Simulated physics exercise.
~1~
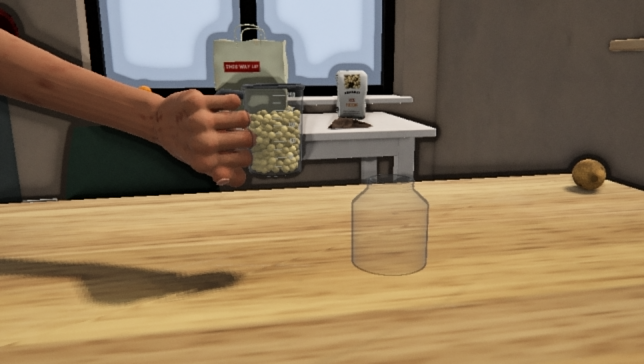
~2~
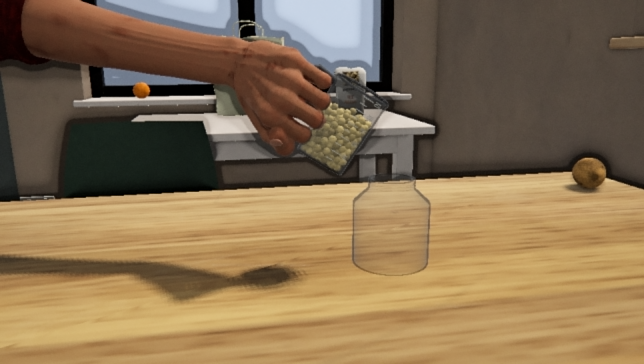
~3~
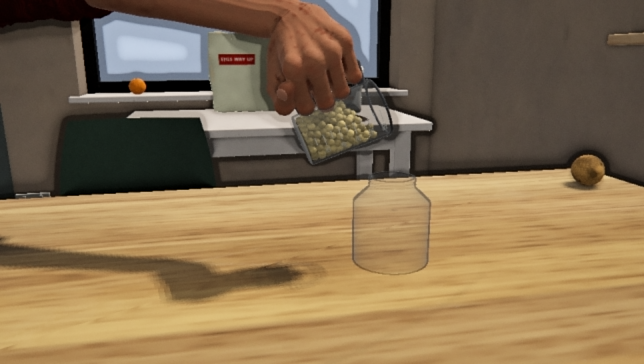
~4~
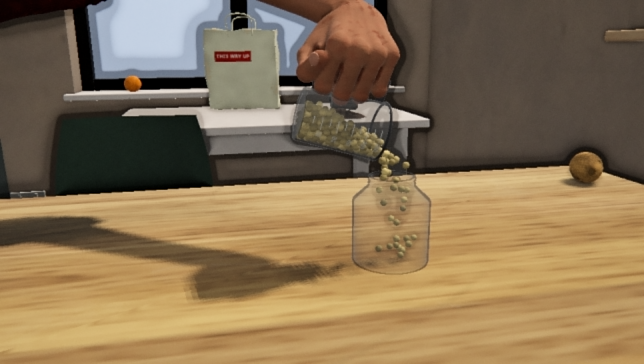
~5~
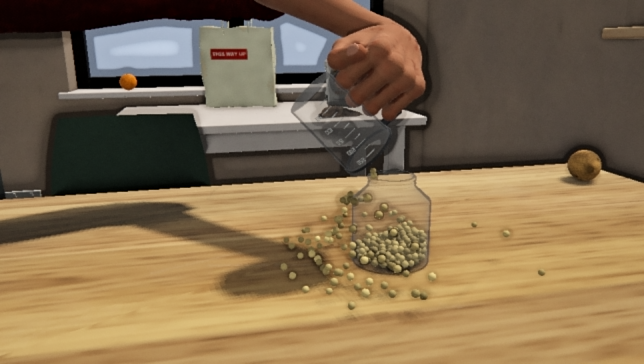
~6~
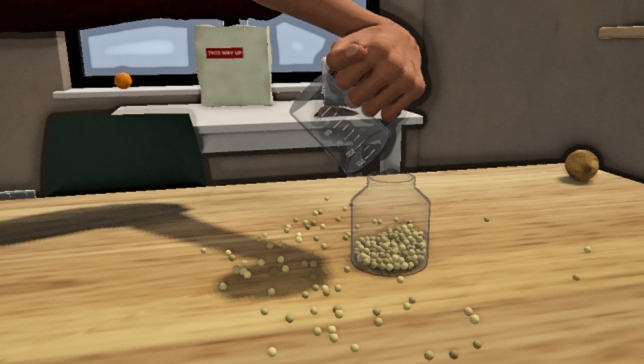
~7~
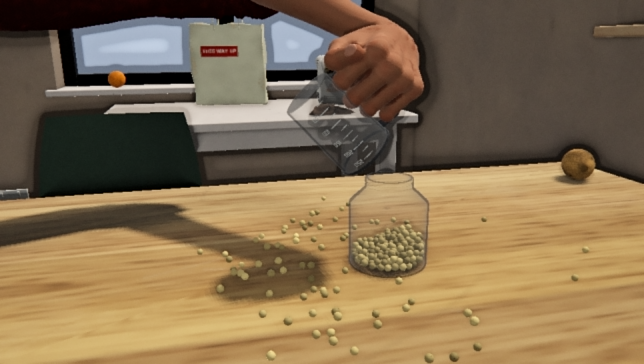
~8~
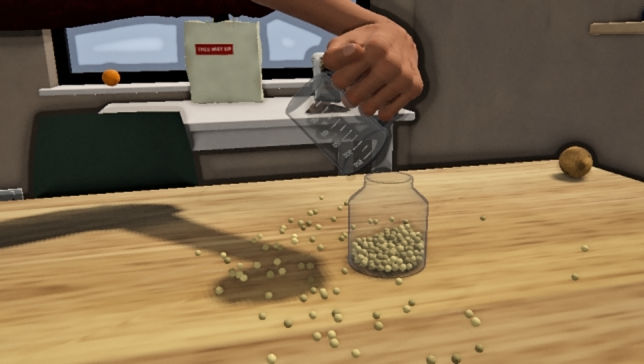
Hand tipping a clear measuring cup of pale beans over a glass jar, most landing inside and some scattering across the wooden table.
